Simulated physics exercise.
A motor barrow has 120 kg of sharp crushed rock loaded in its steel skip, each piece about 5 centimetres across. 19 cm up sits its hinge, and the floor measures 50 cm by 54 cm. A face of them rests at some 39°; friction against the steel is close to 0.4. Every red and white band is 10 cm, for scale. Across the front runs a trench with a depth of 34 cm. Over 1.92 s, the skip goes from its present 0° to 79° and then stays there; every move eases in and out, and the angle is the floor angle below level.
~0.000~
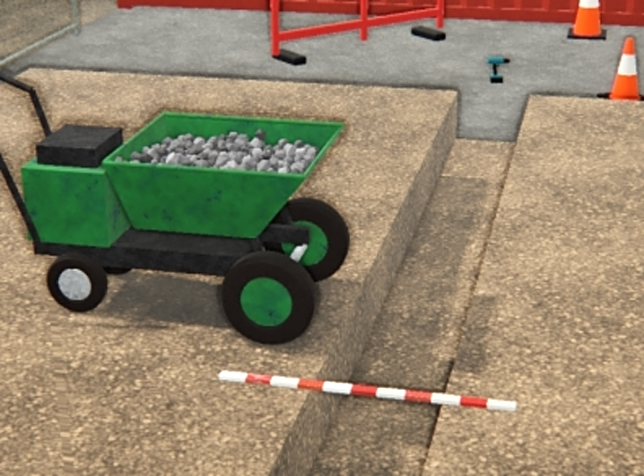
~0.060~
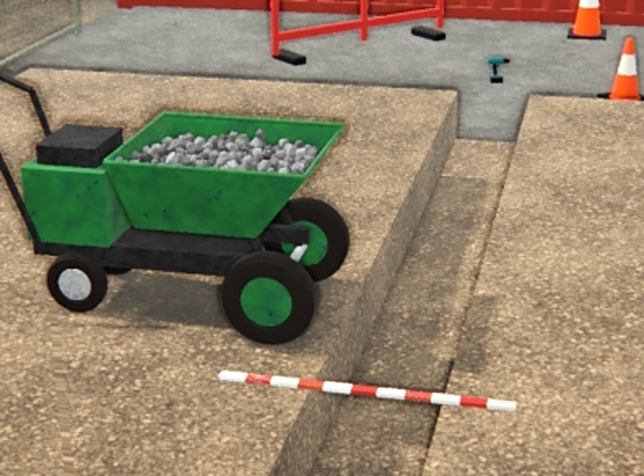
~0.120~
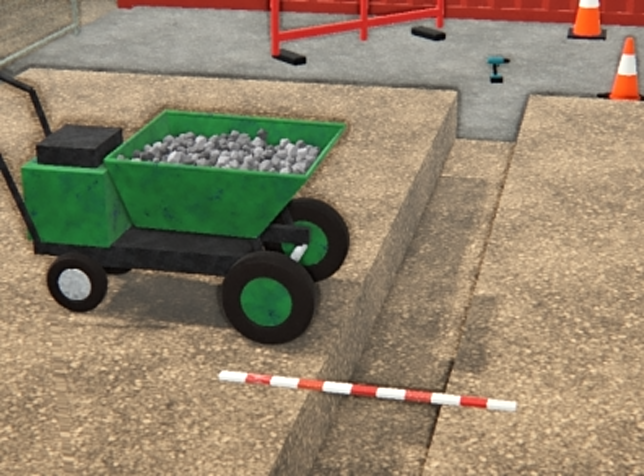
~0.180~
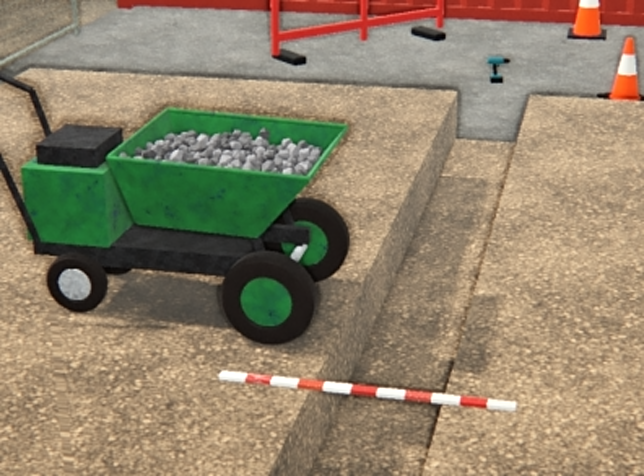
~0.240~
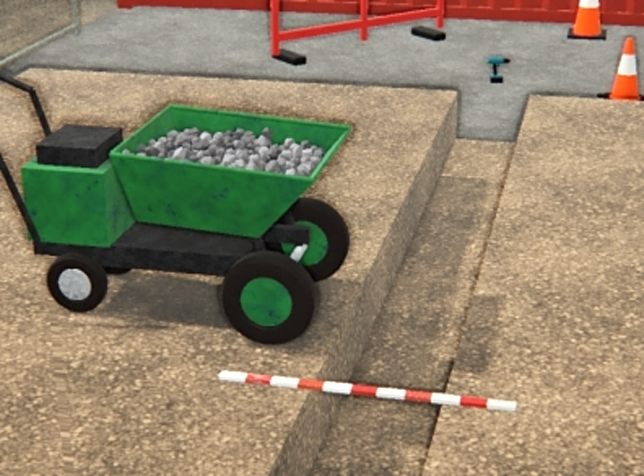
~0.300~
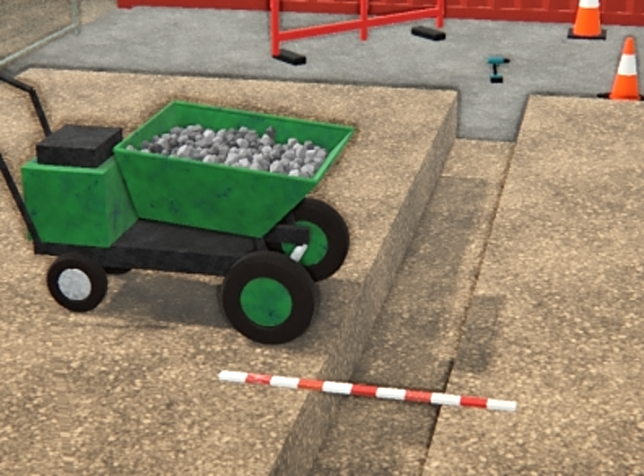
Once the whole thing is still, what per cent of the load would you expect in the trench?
I would expect about 78 per cent.
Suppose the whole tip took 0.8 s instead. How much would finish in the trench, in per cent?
I'd put it at roughly 60 per cent.
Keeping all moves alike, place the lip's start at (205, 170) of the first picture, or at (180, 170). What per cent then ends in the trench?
Roughly 100 percent for the first, and 60 percent for the second.
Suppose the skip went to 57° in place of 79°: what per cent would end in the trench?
In that case near 10 per cent.
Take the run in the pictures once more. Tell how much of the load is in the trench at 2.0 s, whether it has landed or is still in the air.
I'd say near 35 per cent at that time.
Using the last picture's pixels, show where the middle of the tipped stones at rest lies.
At about pixel (438, 377) in the last view.
After 1.4 s the floor is at 67°; 99 % in the skip, 1 % in the trench; the foremost stones are at (424, 280).
After 2.0 s the floor is at 79°; 46 % in the skip, 37 % in the trench, 17 % past the trench; the foremost stones are at (538, 327).
After 2.4 s the floor is at 79°; 16 % in the skip, 61 % in the trench, 23 % past the trench; the foremost stones are at (569, 331).
After 4.3 s the floor is at 79°; 0 % in the skip, 78 % in the trench, 22 % past the trench; the foremost stones are at (569, 331).
